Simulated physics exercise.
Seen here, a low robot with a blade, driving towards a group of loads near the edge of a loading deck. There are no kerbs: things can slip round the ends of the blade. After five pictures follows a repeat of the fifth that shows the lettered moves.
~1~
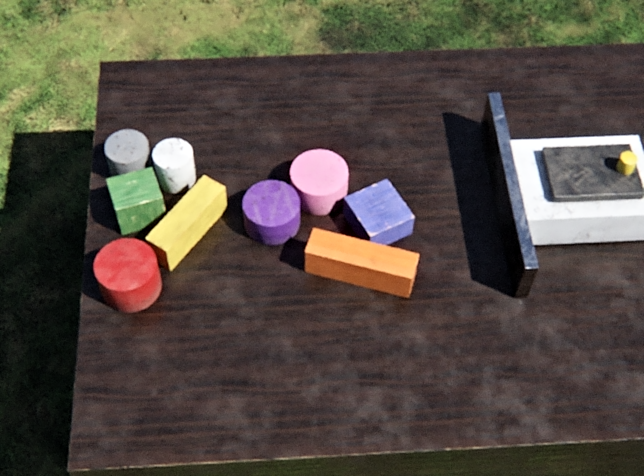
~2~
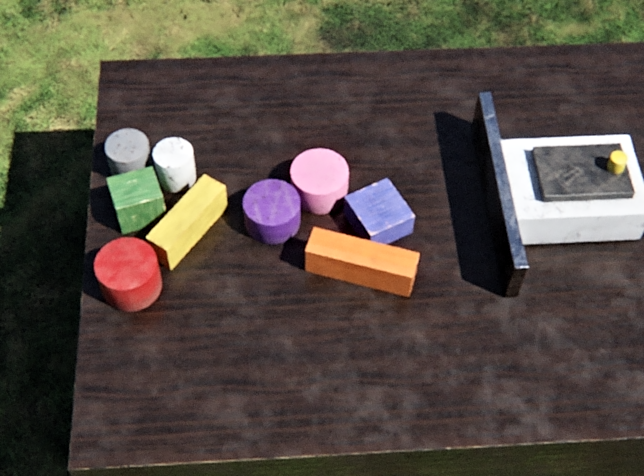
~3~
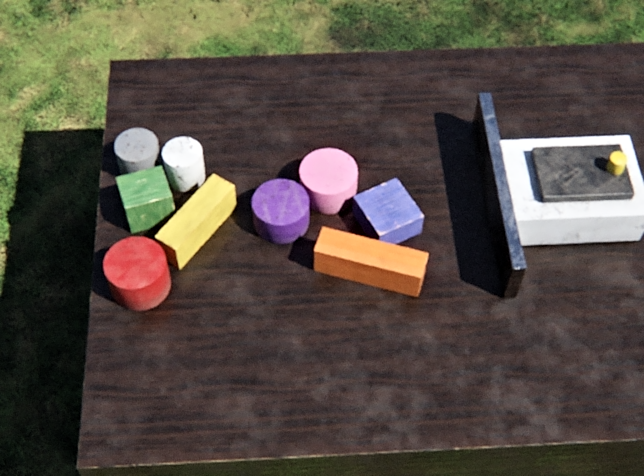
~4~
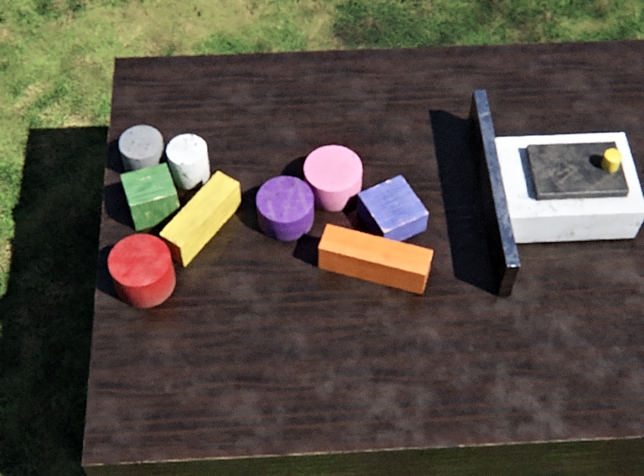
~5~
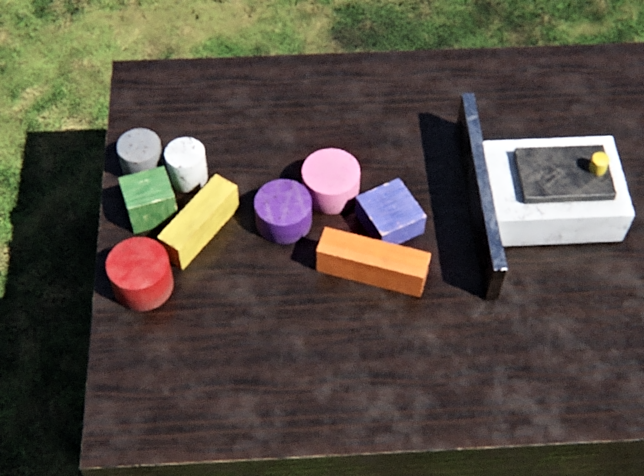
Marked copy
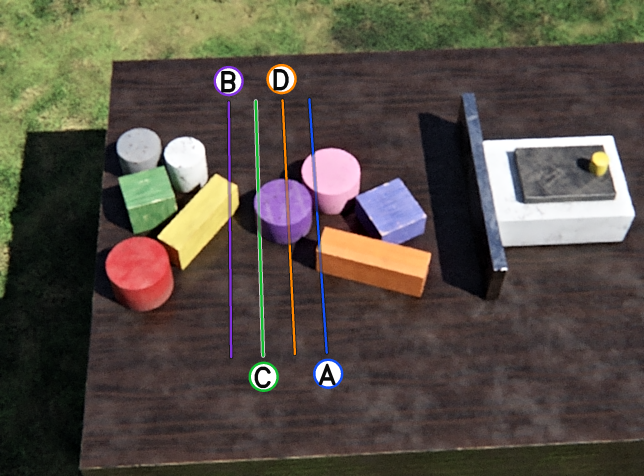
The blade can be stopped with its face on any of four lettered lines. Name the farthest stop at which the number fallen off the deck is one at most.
No farther than B.
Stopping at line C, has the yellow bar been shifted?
Yes.
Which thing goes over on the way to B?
It is the green crate.
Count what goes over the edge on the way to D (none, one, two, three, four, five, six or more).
By then, none.
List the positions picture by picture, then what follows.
Purple canister (272, 212); pink canister (319, 183); green crate (137, 201), in the first picture.
Robot (576, 171); yellow bar (188, 222), in the second picture.
Robot (576, 172); white canister (184, 165), in the third picture.
Robot (570, 170); orange stick (375, 259), in the fourth picture.
Robot (557, 173); purple canister (284, 212); pink canister (331, 182); green crate (149, 200), in the fifth picture.
On the marked copy, A at (317, 215); B at (230, 219); C at (259, 217); D at (288, 216).
With B. Early on, robot (467, 177); pink canister (321, 172); orange stick (334, 262).
Further on, robot (376, 180); green crate (139, 200); yellow bar (175, 218).
At the end, robot (308, 183); green crate over the edge; yellow bar (109, 214); one fallen.
As for the rest, A is within the limit but short; C is within the limit but short; D is within the limit but short.
